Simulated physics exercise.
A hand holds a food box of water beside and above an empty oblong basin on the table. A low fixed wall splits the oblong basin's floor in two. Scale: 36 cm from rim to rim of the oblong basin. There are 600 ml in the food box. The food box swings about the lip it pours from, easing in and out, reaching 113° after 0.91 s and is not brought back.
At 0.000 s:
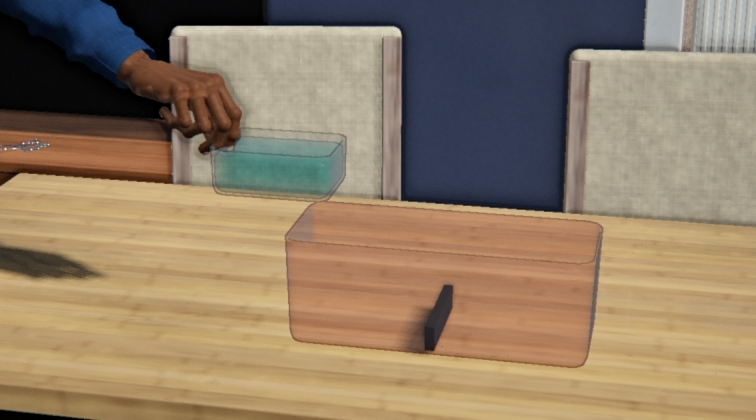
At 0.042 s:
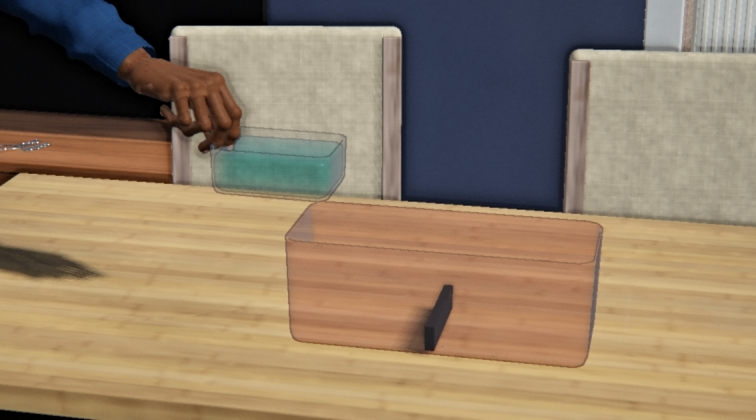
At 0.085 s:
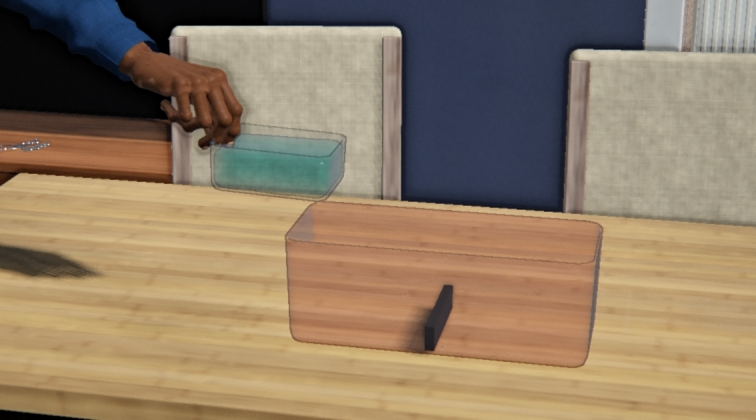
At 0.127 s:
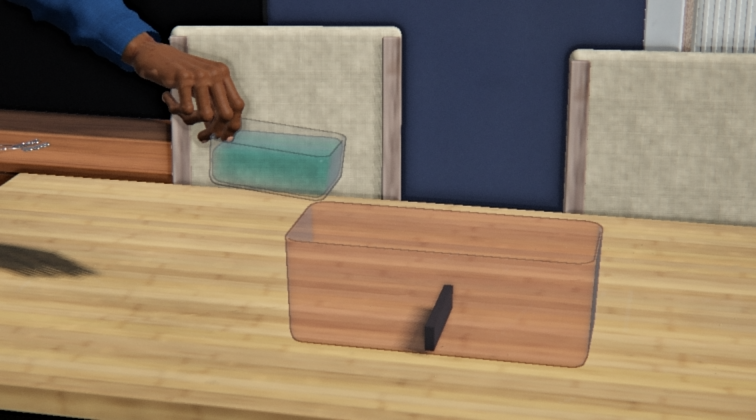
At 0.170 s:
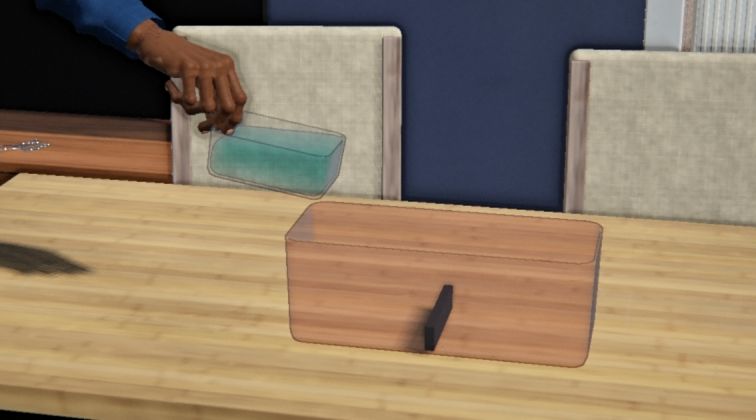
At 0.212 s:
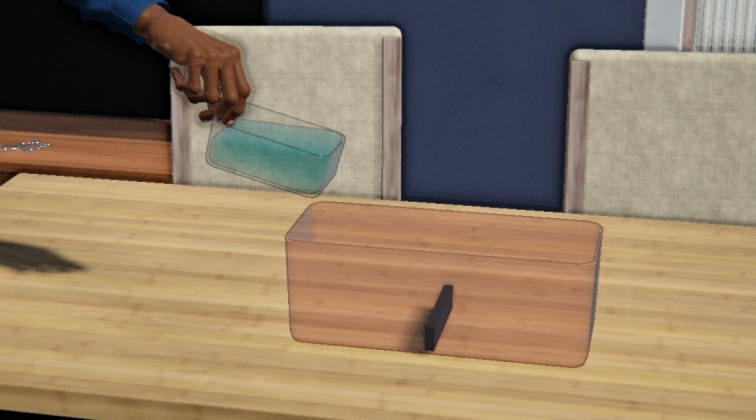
In the video, a hand tilts a clear container of teal liquid gradually to the right, raising its left side, above and beside a larger transparent basin on a wooden table, where a small dark upright piece is visible.
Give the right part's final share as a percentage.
The far part has some 50 per cent.
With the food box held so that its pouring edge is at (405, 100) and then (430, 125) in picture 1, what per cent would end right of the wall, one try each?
First 80, then 80 per cent.
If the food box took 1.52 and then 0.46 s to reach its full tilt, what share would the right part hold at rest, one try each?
First 20, then 35 per cent.
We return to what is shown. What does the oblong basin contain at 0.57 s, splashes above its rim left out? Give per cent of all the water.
Near 20 in a hundred.
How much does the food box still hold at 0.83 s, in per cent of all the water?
About 2 per cent.
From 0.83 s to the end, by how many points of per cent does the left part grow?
About 10 per cent.
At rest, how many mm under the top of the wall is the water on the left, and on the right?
Some 20 mm on the left and 20 mm on the right.
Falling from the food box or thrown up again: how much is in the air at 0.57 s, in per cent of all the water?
Some 50 per cent.
By 0.57 s the tilt is 79° and 30 per cent is still to pour, 20 is left of the wall and 0 right of it.
By 0.83 s the tilt is 111° and 2 per cent is still to pour, 38 is left of the wall and 53 right of it.
By 1.11 s the tilt is 113° and 0 per cent is still to pour, 46 is left of the wall and 50 right of it.
By 1.41 s the tilt is 113° and 0 per cent is still to pour, 47 is left of the wall and 50 right of it.
At rest 47 per cent lies left of the wall, 50 right of it and 4 outside.
